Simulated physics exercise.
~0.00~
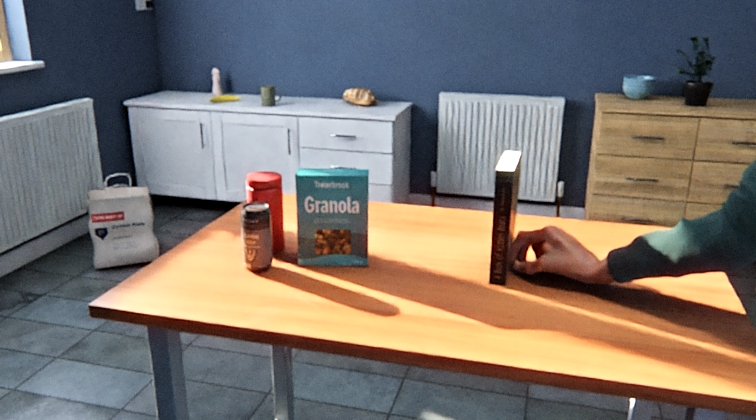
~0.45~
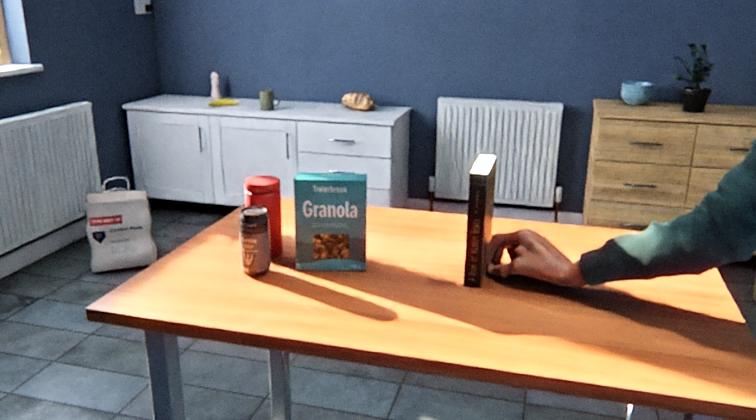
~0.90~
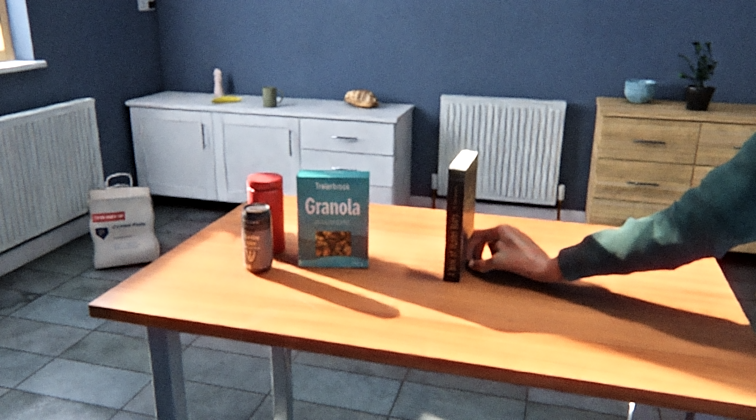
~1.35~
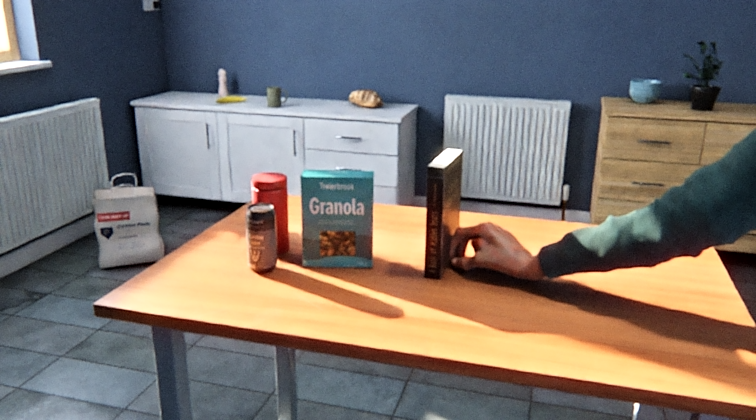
A hand slowly pushes an upright black book left across the table, still standing.
